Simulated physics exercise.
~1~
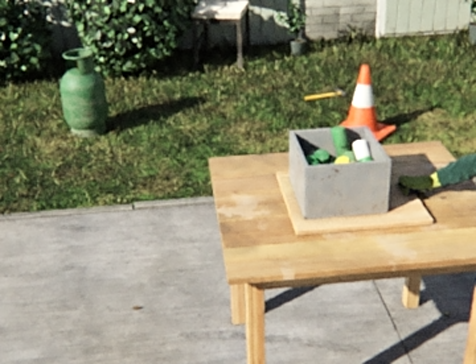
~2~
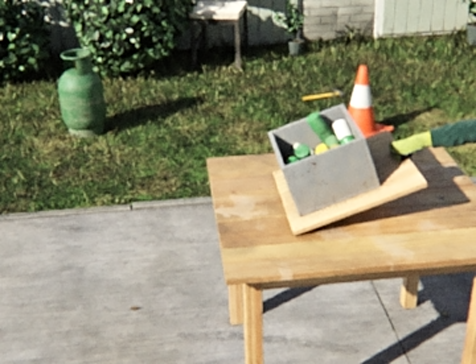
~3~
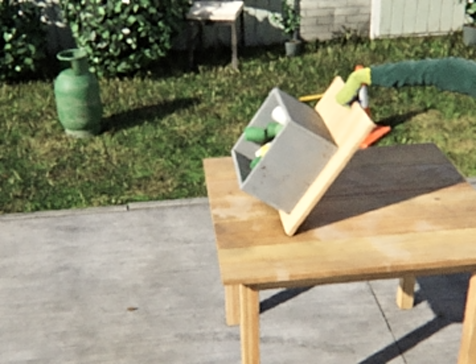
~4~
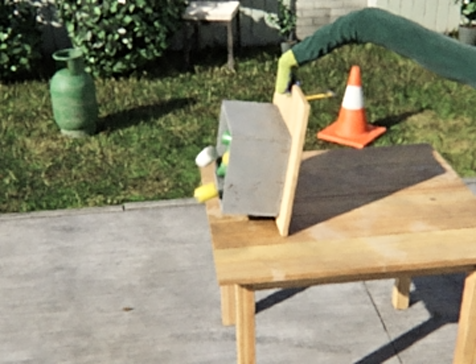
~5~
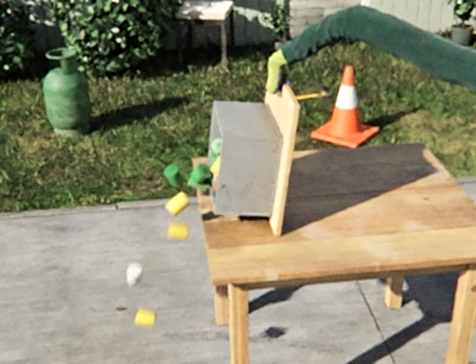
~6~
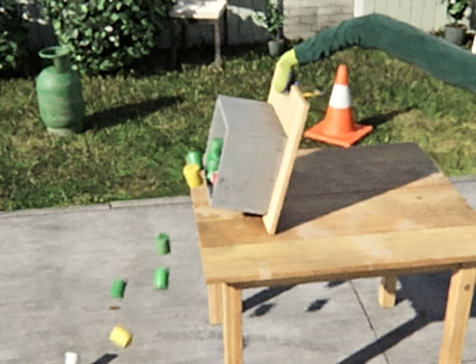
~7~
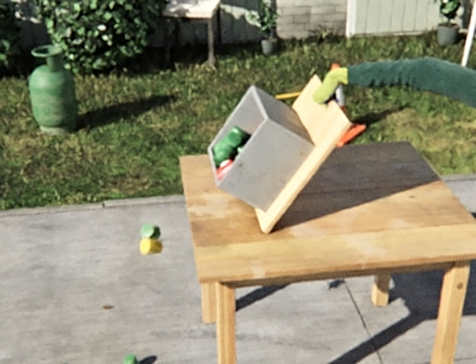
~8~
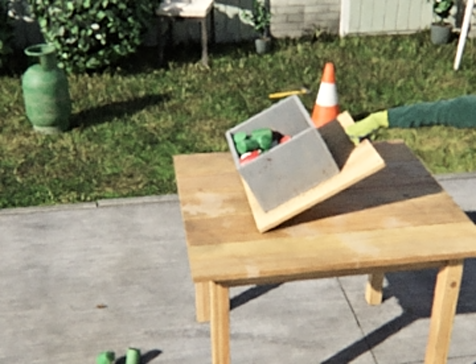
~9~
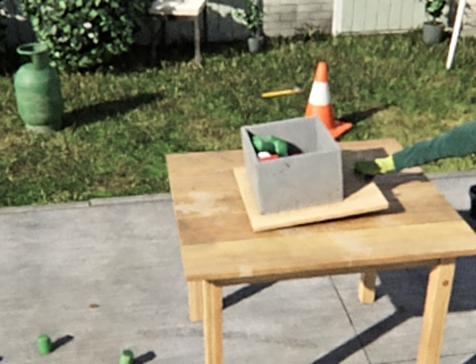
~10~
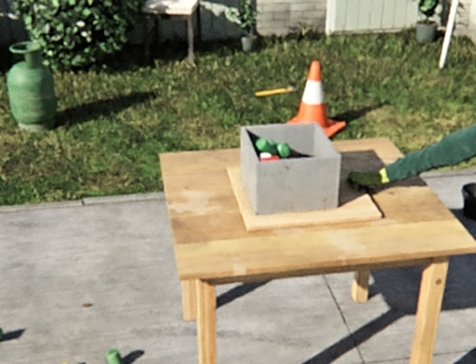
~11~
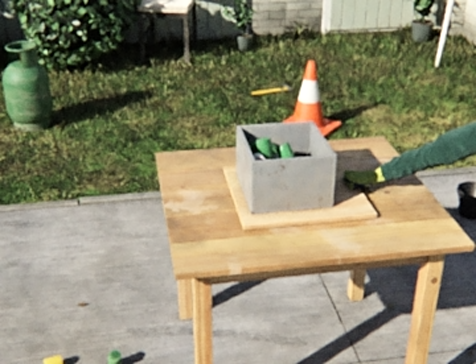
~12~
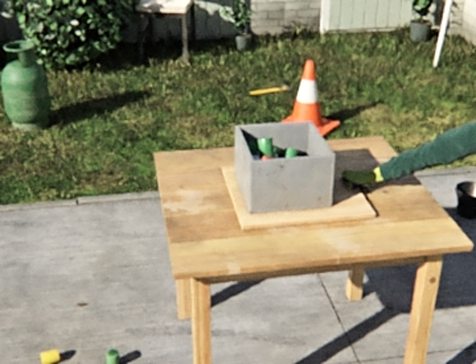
On a wooden table outdoors, a gloved hand tipped a board with a grey tote fixed to it steeply left, spilling several green, yellow and white jars onto the paving, then lowered it flat with some green ones still inside.
